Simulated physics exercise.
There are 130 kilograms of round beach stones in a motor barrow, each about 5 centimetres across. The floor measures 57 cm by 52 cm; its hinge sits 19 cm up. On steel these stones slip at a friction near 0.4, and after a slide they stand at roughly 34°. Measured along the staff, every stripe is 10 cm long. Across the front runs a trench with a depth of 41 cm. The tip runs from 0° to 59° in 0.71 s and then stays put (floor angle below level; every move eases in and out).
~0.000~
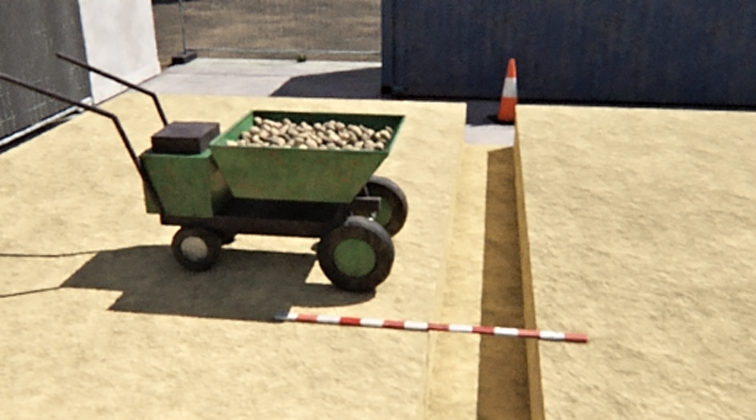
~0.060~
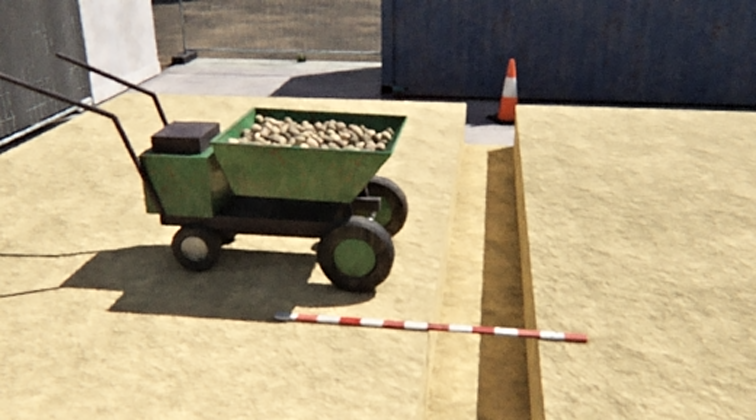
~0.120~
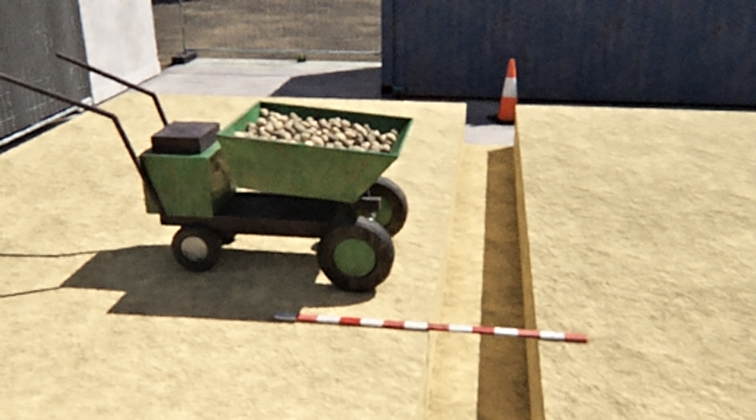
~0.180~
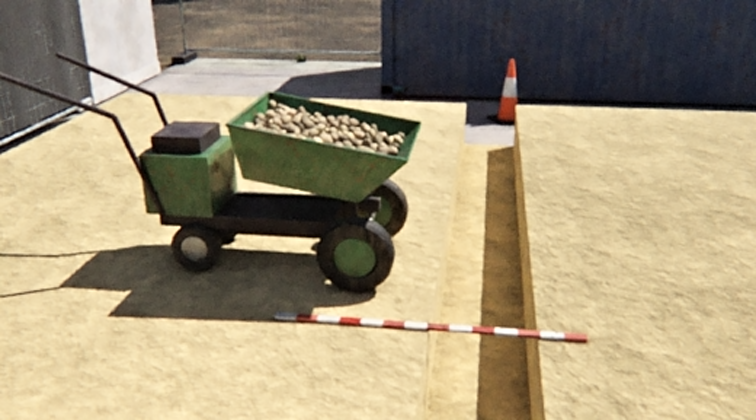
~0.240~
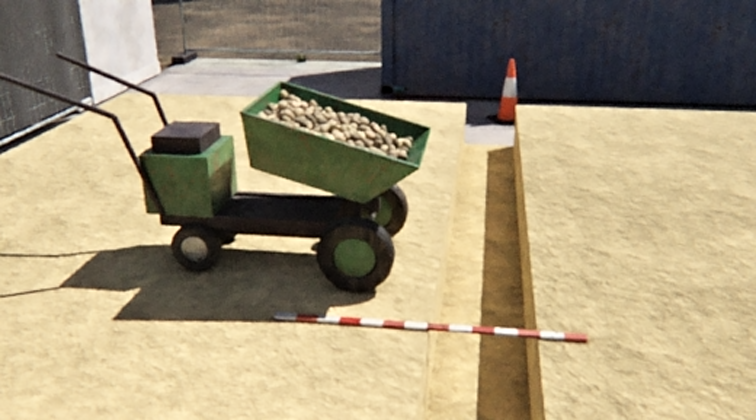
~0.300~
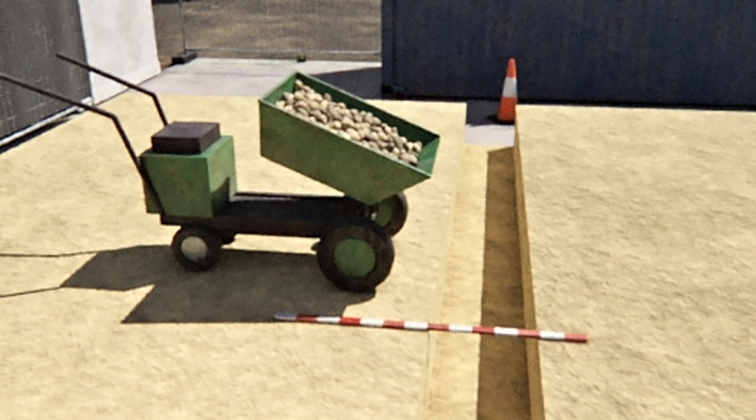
Green skip full of pale stones tilting steadily forward to the right on a stationary wheeled dumper beside a narrow trench.
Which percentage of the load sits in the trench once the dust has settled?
Near 57 per cent.
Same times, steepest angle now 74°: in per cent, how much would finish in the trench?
In that case around 65 percent.
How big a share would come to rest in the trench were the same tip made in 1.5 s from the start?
With that change, it comes to around 75 per cent.
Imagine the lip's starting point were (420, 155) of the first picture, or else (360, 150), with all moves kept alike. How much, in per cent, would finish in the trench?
First place: Near 35%; second place: Near 75%.
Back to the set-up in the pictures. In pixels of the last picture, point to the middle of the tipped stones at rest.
At about pixel (511, 328) in the last view.
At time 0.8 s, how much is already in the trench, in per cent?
Approx. 15 % of the load.
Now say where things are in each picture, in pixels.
The skip is at 0°, its lip at (389, 154); the top of the load is at (296, 131), in the first picture.
Lip at (391, 154), floor tilted 1°, highest stones at (281, 130); the stones move at 0.3 m/s on average, in the second picture.
Lip at (398, 157), floor tilted 4°, highest stones at (272, 123); the stones move at 0.6 m/s on average, in the third picture.
Lip at (407, 162), floor tilted 9°, highest stones at (277, 114); the stones move at 0.9 m/s on average, in the fourth picture.
The skip is at 16°, its lip at (419, 168); the top of the load is at (287, 105); the stones move at 1.0 m/s on average, in the fifth picture.
The skip is at 23°, its lip at (431, 177); the top of the load is at (296, 96); the stones move at 1.1 m/s on average, in the sixth picture.
After 0.5 s the floor is at 50°; 100 % in the skip; the foremost stones are at (448, 194).
After 0.8 s the floor is at 59°; 84 % in the skip, 16 % in the trench; the foremost stones are at (525, 255).
After 1.2 s the floor is at 59°; 40 % in the skip, 33 % in the trench, 28 % past the trench; the foremost stones are at (642, 264).
After 3.1 s the floor is at 59°; 15 % in the skip, 57 % in the trench, 29 % past the trench; the foremost stones are past the picture's edge.
